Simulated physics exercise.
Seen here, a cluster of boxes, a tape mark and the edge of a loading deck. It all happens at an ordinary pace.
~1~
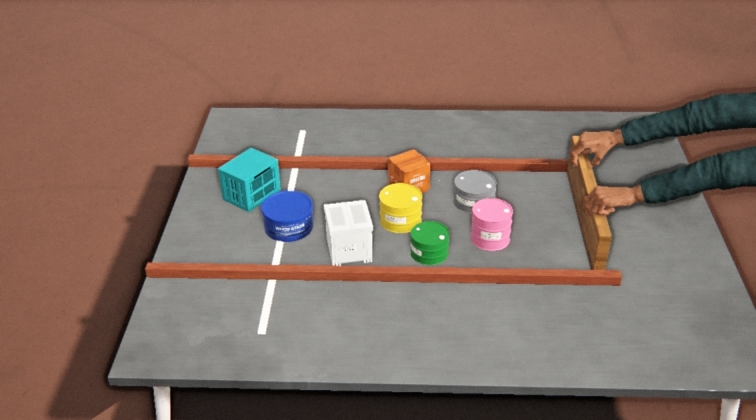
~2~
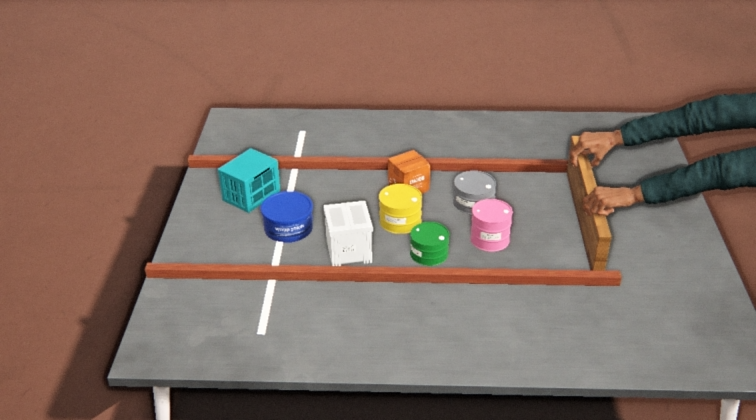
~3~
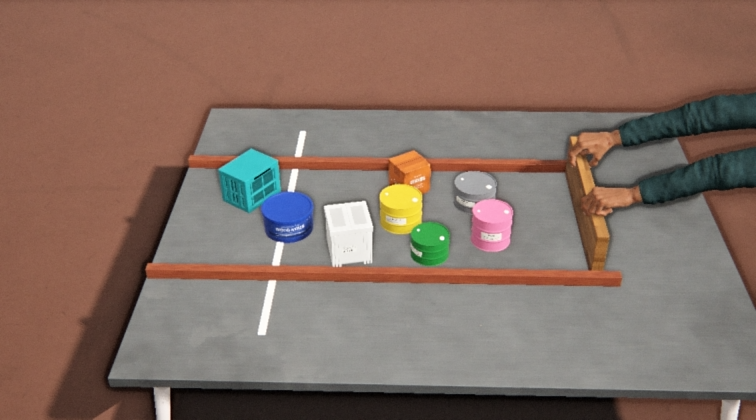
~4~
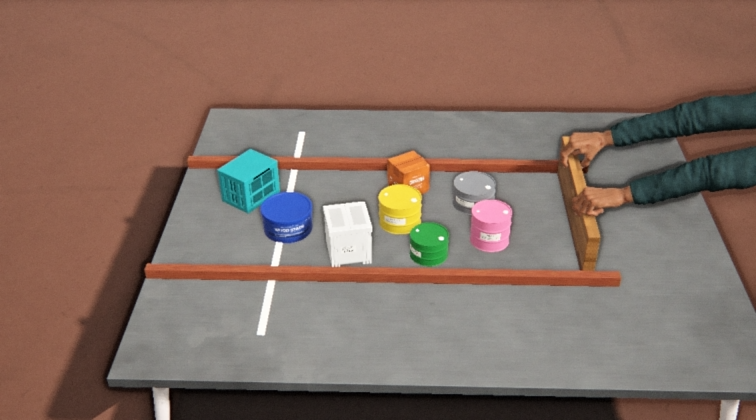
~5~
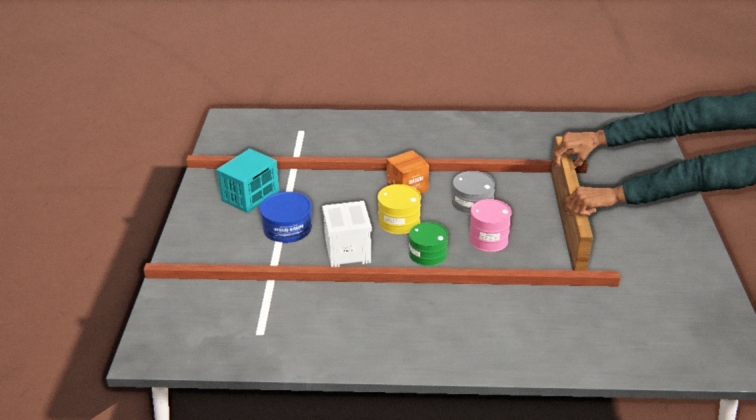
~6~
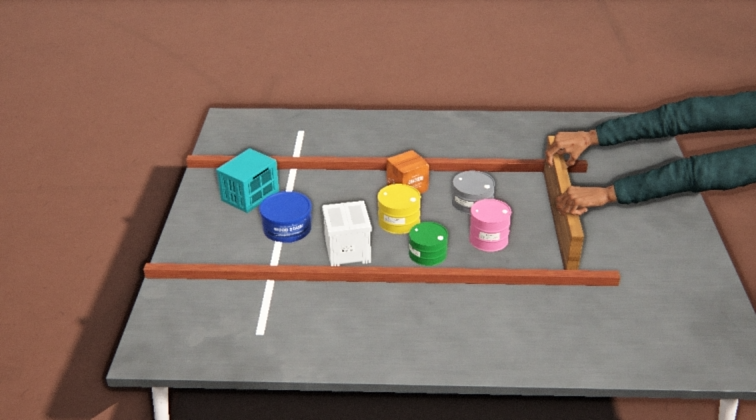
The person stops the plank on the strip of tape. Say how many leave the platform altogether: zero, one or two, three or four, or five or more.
The number that fall off is zero.
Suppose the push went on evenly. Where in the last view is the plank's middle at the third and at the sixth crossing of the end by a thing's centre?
About (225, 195), then (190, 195).
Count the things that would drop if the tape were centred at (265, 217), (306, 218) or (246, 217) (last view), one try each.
The counts: 0, 0 and 1.
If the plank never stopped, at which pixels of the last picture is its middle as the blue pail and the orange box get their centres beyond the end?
At (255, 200) for the blue pail; at (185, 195) for the orange box.
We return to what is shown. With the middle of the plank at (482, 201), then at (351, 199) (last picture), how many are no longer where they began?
At the one place 2, at the other 7.
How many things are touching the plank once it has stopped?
That makes 4.
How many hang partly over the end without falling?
That would be 0.
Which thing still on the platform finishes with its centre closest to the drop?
Foremost is the blue pail.
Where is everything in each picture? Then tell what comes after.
Turquoise crate (250, 180); blue pail (288, 216); white tote (349, 233); plank (587, 202); tape (285, 217), in the first picture.
Blue pail (288, 217); orange box (409, 175), in the second picture.
White tote (349, 234); green canister (430, 244), in the third picture.
Turquoise crate (249, 181); plank (577, 203), in the fourth picture.
Blue pail (287, 217); grey canister (473, 193), in the fifth picture.
Turquoise crate (248, 180); blue pail (286, 217); white tote (347, 234); plank (562, 202); tape (284, 217), in the sixth picture.
Soon after, none off yet; turquoise crate at rest near (248, 180); blue pail at rest near (286, 217); white tote at rest near (347, 234).
Then, none off yet; turquoise crate at rest near (248, 180); blue pail at rest near (286, 217); white tote moving near (342, 233).
Further on, none off yet; turquoise crate moving near (246, 179); blue pail moved about its own width near (246, 216); white tote moved well along near (271, 236).
At rest, the number that fall off is zero.
